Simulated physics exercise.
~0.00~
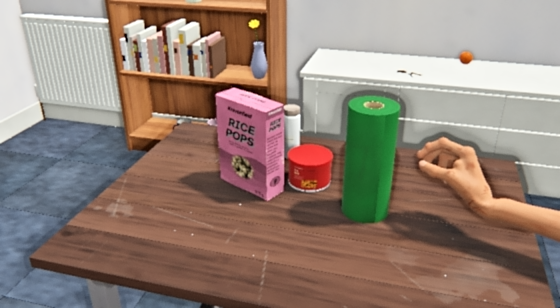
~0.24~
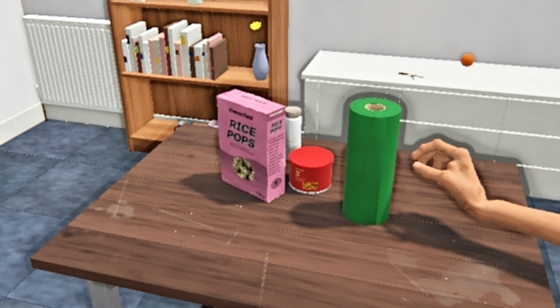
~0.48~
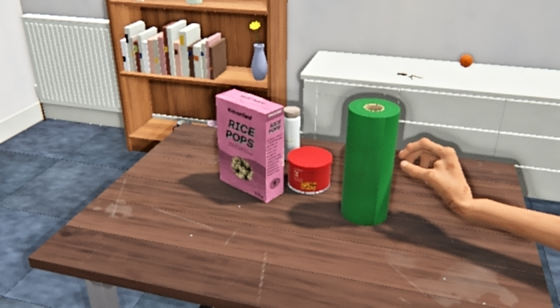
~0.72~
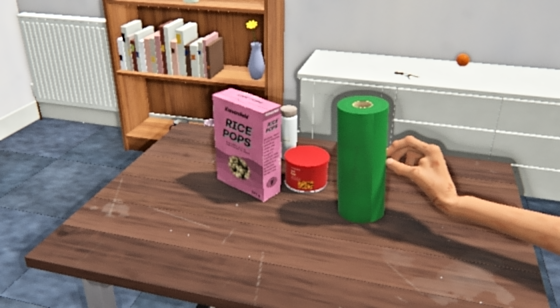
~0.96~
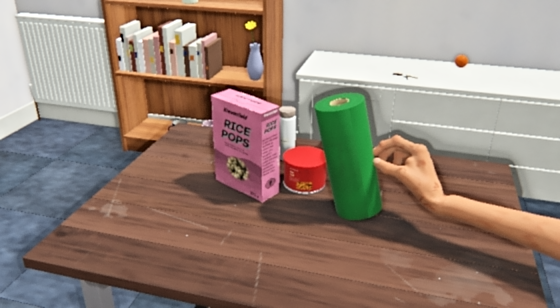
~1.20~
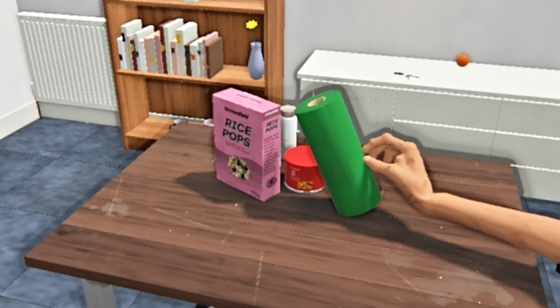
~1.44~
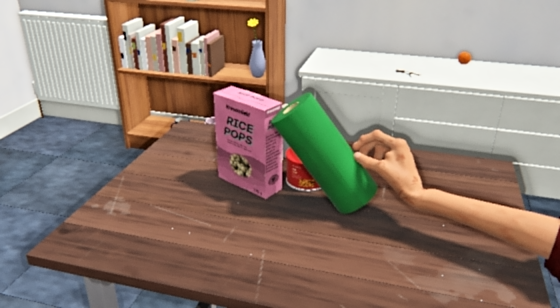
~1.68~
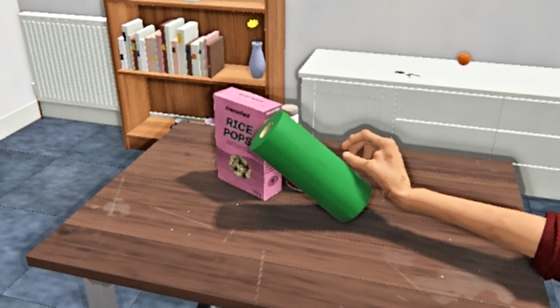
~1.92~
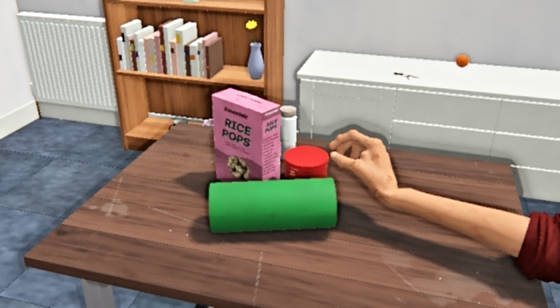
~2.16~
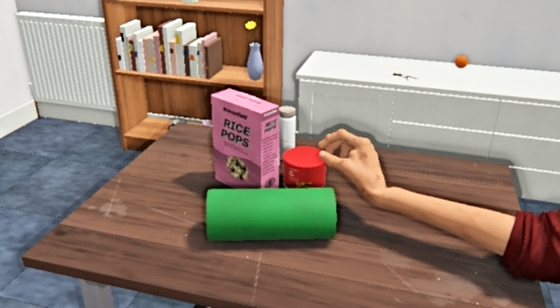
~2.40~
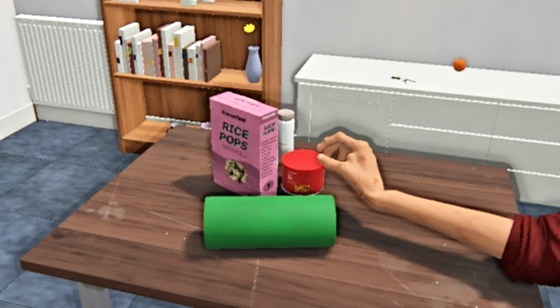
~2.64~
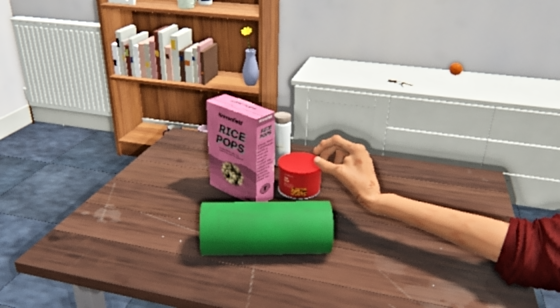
A green roll standing on a wooden table is pushed by a fingertip from the right, leans left and topples onto its side, ending up lying in front of the pink packet and red tub, which stay upright along with the white shaker behind them.
